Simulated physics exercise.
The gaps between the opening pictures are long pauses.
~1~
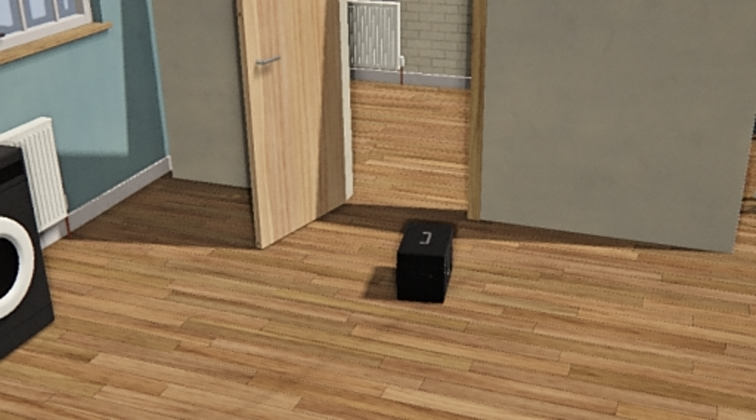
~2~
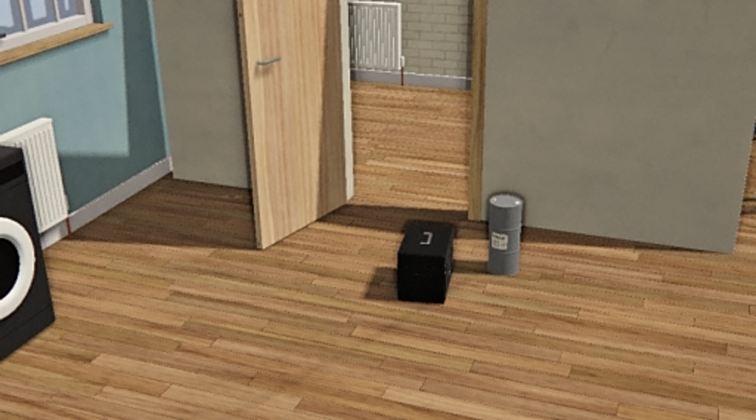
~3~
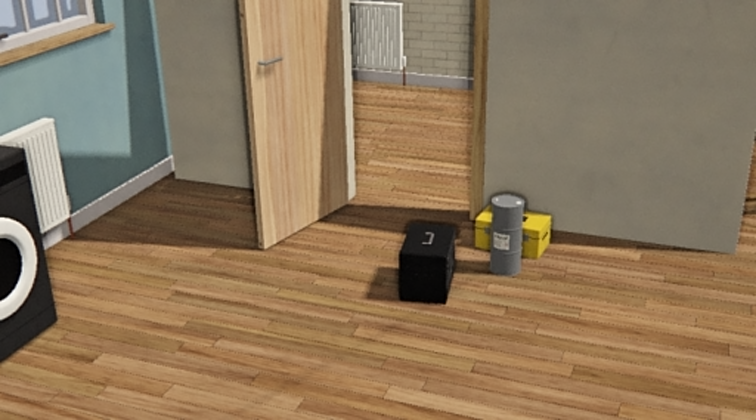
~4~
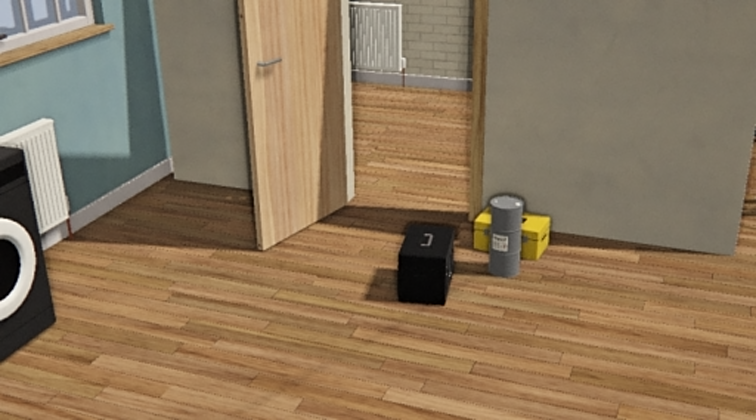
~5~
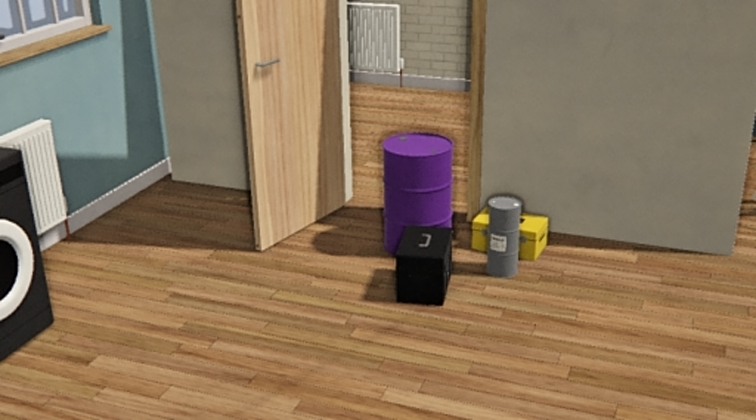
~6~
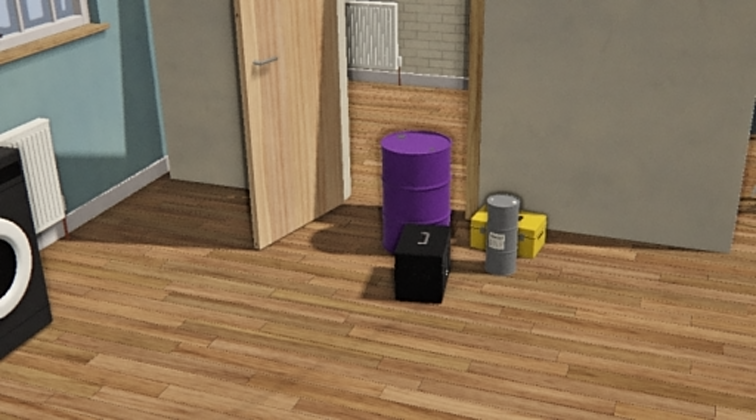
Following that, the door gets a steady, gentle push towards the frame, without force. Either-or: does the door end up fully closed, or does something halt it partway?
The door is halted partway.
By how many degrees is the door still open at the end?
Open angle: About 50°.
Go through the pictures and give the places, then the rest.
In the first frame, door wide open and still; black toolbox (425, 262).
In the second frame, door wide open and still; grey canister (505, 236); black toolbox (426, 263).
In the third frame, door wide open and still; yellow toolbox (513, 231); grey canister (506, 236).
In the fourth frame, door wide open and still; black toolbox (427, 264); yellow toolbox (512, 233).
In the fifth frame, door wide open and still; grey canister (503, 237); black toolbox (425, 264).
In the sixth frame, door wide open and still; purple drum (416, 194); yellow toolbox (508, 231).
Then, 0.30 s past the last view, door 96° open.
Then, 0.60 s past the last view, door 74° open.
Then, 0.70 s past the last view, door 66° open.
Then, 0.90 s past the last view, door 49° open.
Finally, door 49° open; all 4 still in place. Final places as the last picture's camera would see them, purple drum near (416, 194).
